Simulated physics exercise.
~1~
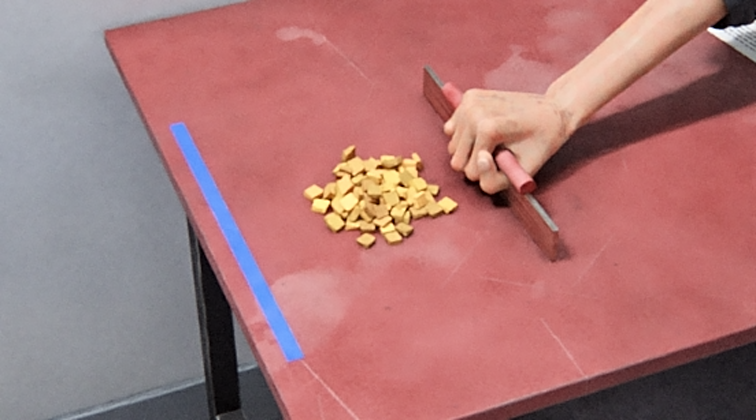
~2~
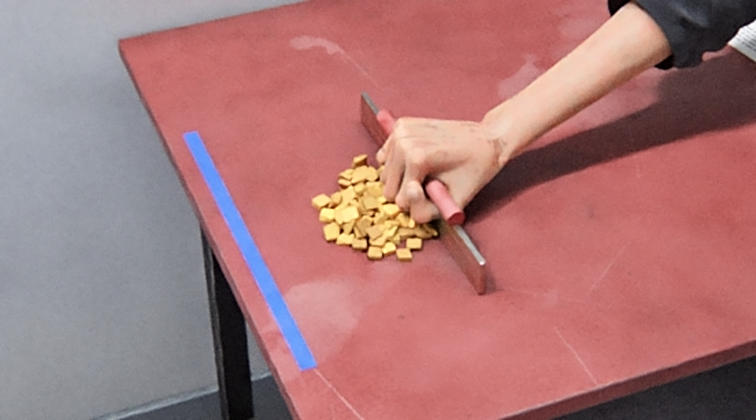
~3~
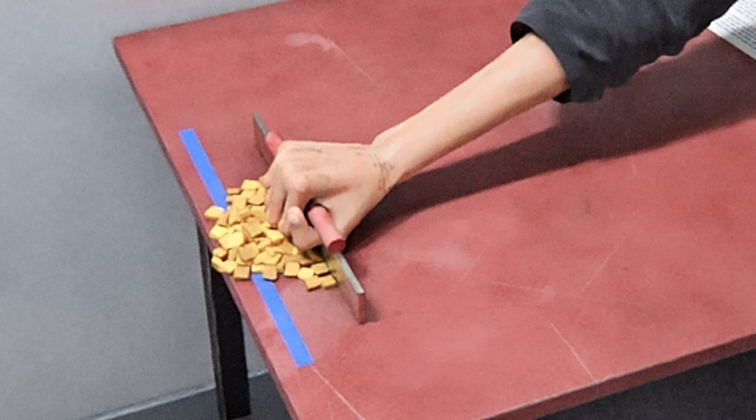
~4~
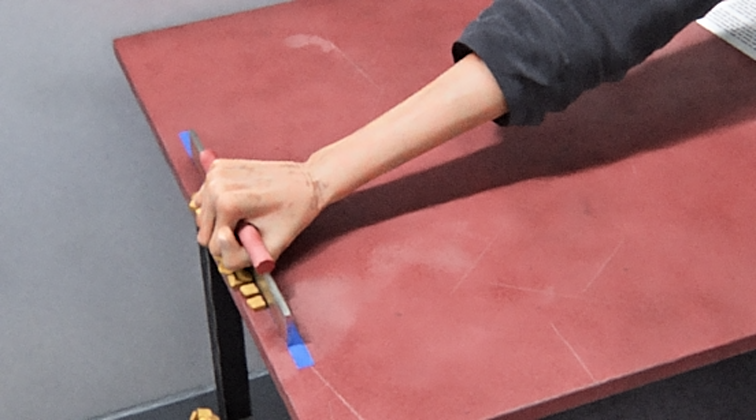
The footage shows a hand using a scraper with a red handle to push a heap of small yellow pieces leftward across a red tabletop, over a strip of blue tape, until the blade reaches the tape and most of the pieces go over the table's edge.
